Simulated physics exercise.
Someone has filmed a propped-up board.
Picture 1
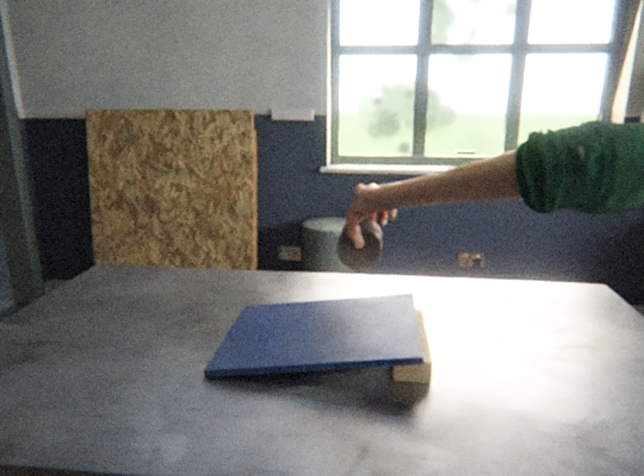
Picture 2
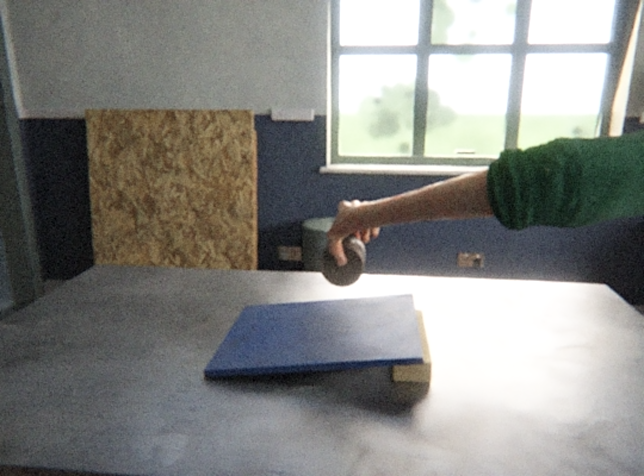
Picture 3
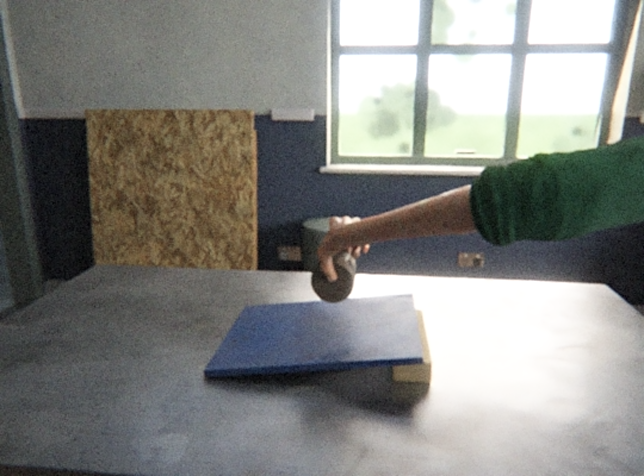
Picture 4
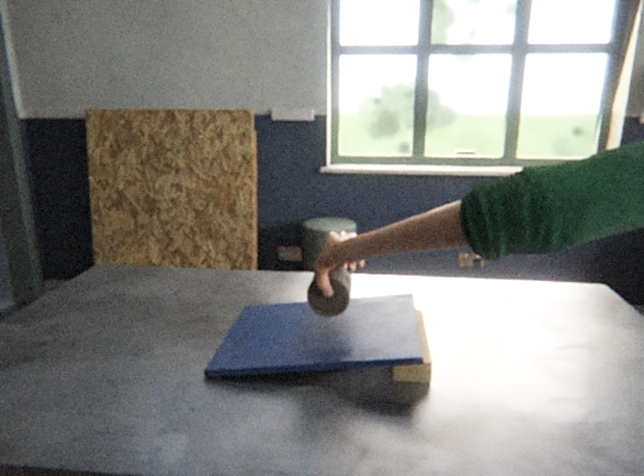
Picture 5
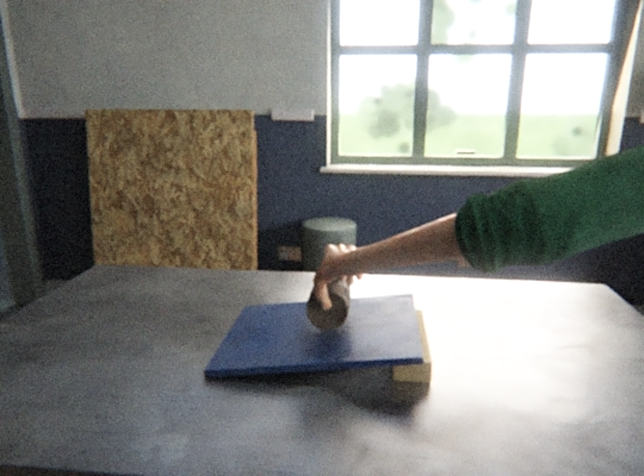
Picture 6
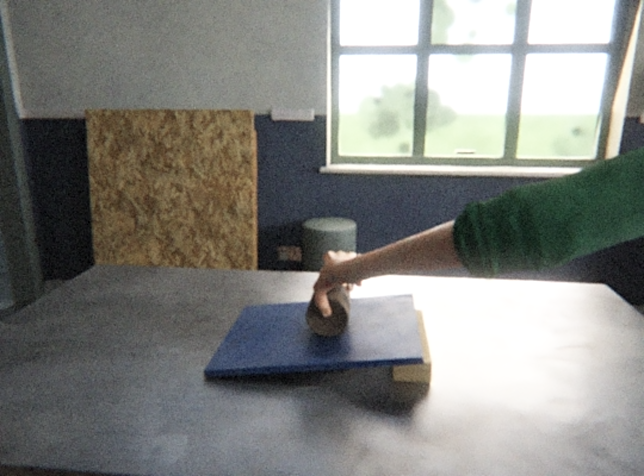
On a grey table in a room with a window, a hand in a green sleeve lowers a brown jar leftward and down onto a blue board propped up at its right end, keeping hold of the jar.
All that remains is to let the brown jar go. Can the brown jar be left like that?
In the end the brown jar runs down the board.
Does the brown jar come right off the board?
It comes off the board.
Then, 0.80 s on from there, brown jar shifted well along near (243, 314).
Then, 1.40 s on from there, brown jar now off the board.
Then, 2.10 s on from there, things are still on the move.
Then, 2.40 s on from there, as before.
In the end, off the board, brown jar. The brown jar goes downhill.
